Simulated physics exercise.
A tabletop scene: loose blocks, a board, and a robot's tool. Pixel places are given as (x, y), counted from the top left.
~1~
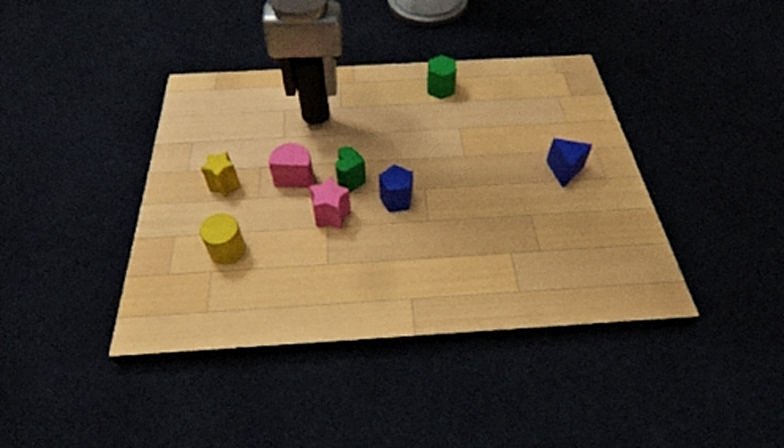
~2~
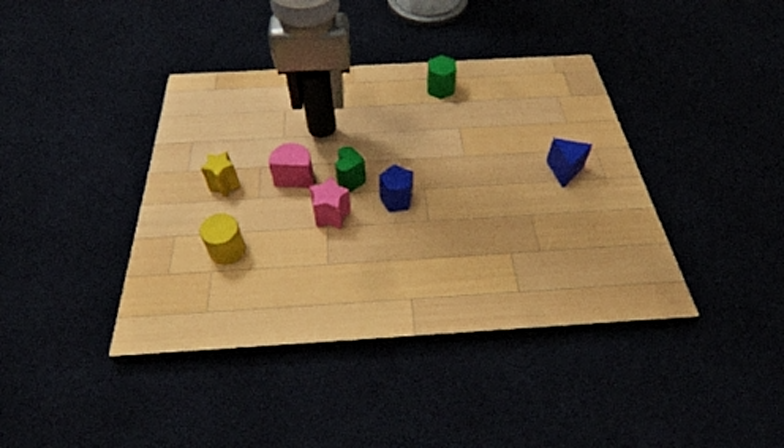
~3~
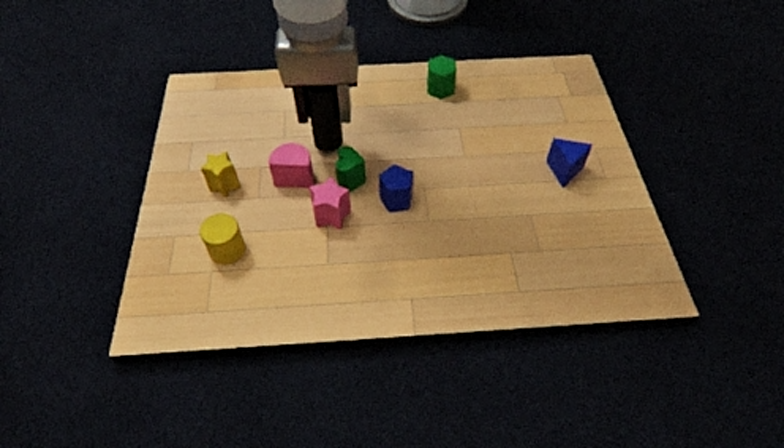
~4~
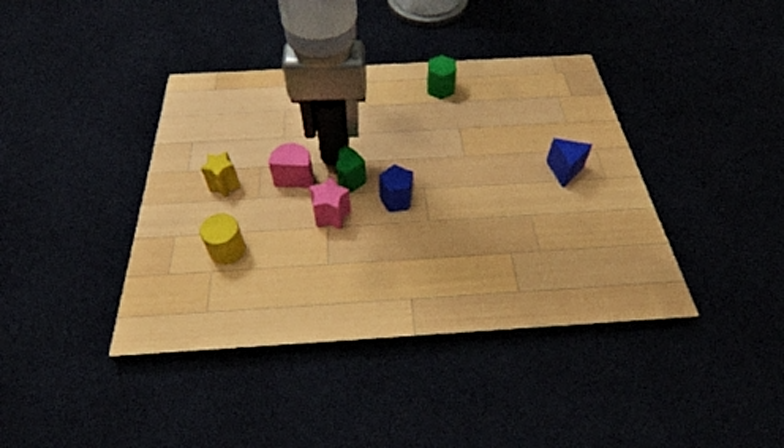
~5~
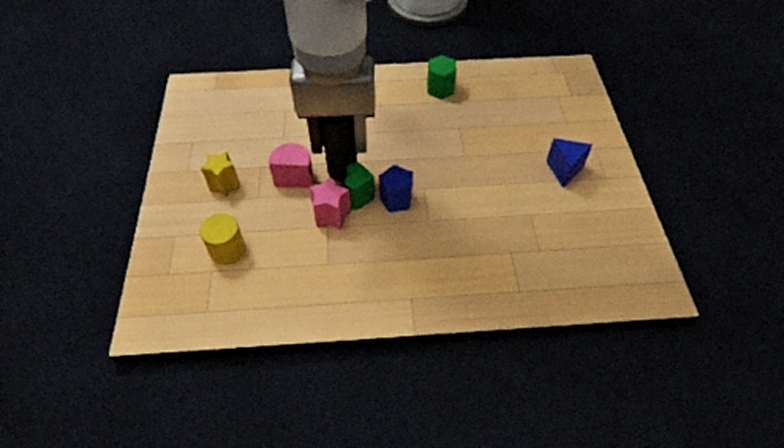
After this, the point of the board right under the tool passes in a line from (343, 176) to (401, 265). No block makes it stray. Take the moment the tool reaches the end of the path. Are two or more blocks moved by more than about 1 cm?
I expect not.
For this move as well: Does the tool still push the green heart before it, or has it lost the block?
By the time the path ends, the green heart is still sitting right in front of the tool.
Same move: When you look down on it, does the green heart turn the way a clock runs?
Yes
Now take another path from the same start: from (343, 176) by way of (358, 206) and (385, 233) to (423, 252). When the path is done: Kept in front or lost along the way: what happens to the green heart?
When the path is over, you would find the green heart still in front of the tool.
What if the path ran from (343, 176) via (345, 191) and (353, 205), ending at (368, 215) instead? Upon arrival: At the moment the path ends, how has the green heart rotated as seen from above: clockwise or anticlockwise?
Answer: Against the clock.
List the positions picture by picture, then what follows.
In the first picture, tool's lower end at (316, 115); pink star-shaped block at (328, 193); green heart at (348, 158).
In the second picture, tool at (322, 128); blocks still.
In the third picture, tool at (329, 141); blocks still.
In the fourth picture, tool at (335, 155); blocks still.
In the fifth picture, tool at (343, 170); pink star-shaped block at (328, 193); green heart at (357, 175).
On the path given first. One third of the way, tool at (361, 198); green heart at (377, 204).
Two thirds of the way, tool at (381, 228); green heart at (397, 238).
At the end, tool at (401, 260); pink star-shaped block still; green heart at (415, 273), turned 25° clockwise.
